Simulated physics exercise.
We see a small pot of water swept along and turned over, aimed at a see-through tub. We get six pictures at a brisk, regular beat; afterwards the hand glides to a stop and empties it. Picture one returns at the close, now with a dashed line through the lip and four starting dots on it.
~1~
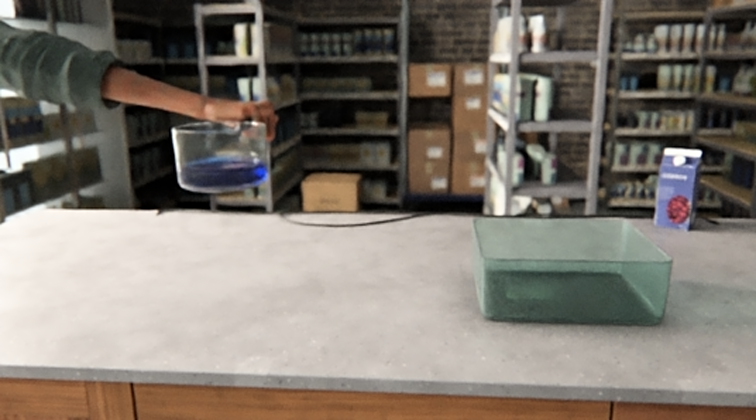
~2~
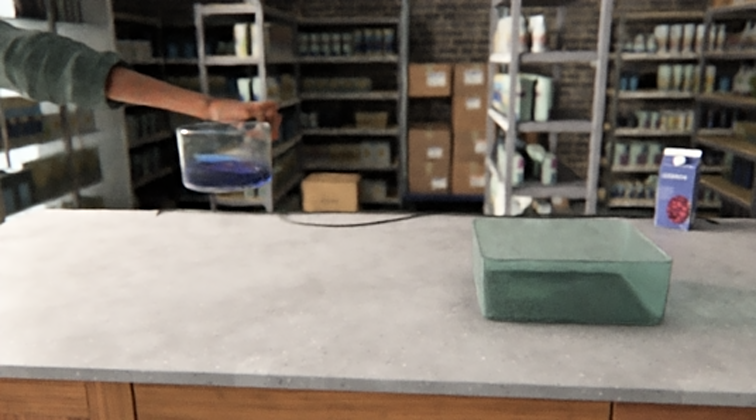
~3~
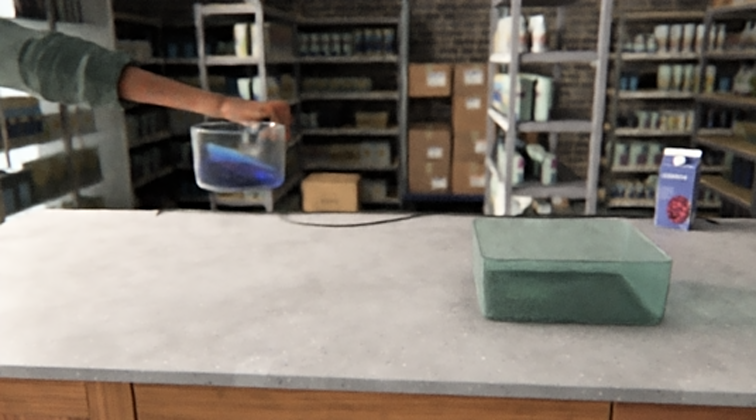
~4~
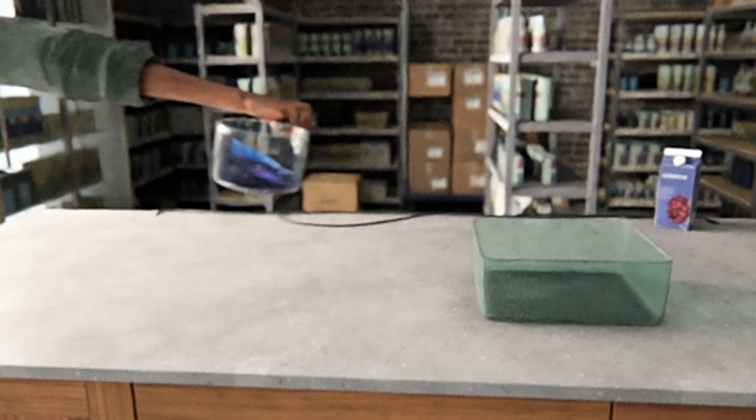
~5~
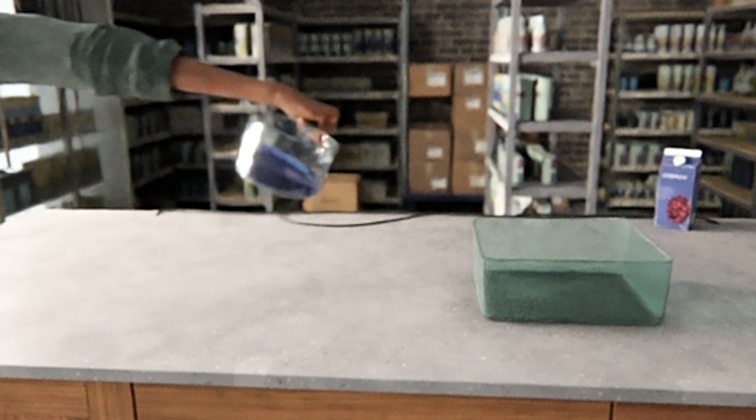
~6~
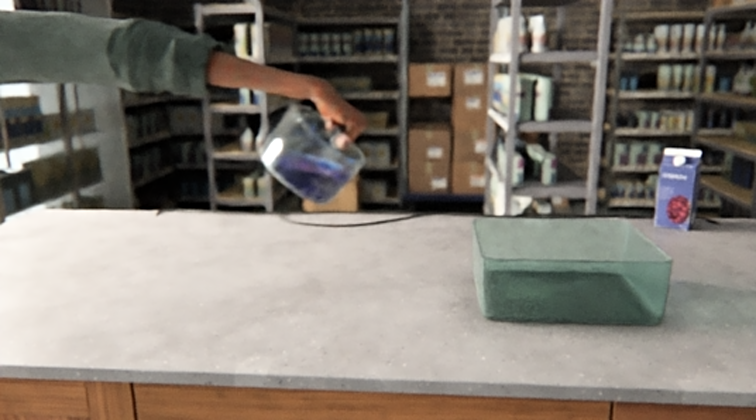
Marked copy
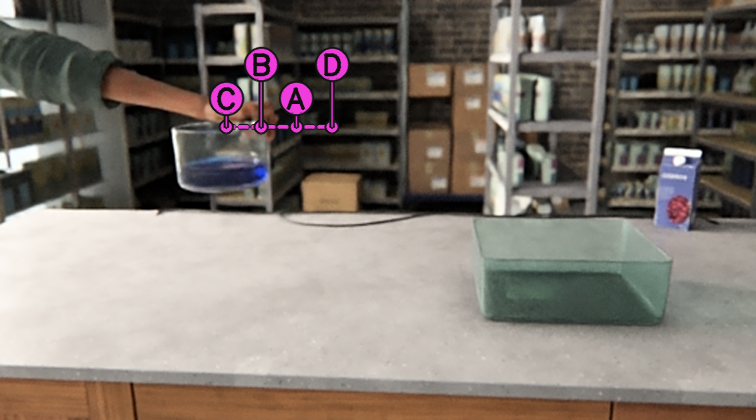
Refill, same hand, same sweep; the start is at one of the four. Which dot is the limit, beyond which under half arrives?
Spot A just does it.
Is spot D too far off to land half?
No, that is safe.
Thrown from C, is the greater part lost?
Yes.
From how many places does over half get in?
Two.
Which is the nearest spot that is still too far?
It is B.
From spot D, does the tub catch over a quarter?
Yes, clearly.
On the marked copy, A at (296, 126); B at (261, 126); C at (226, 126); D at (332, 126).
If A is chosen, about 64 % lands in the tub, 24 % falls short and 12 % goes beside or beyond.
If B is chosen, about 32 % lands in the tub, 62 % falls short and 6 % goes beside or beyond.
If C is chosen, about 3 % lands in the tub, 95 % falls short.
If D is chosen, about 78 % lands in the tub, 8 % falls short and 13 % goes beside or beyond.
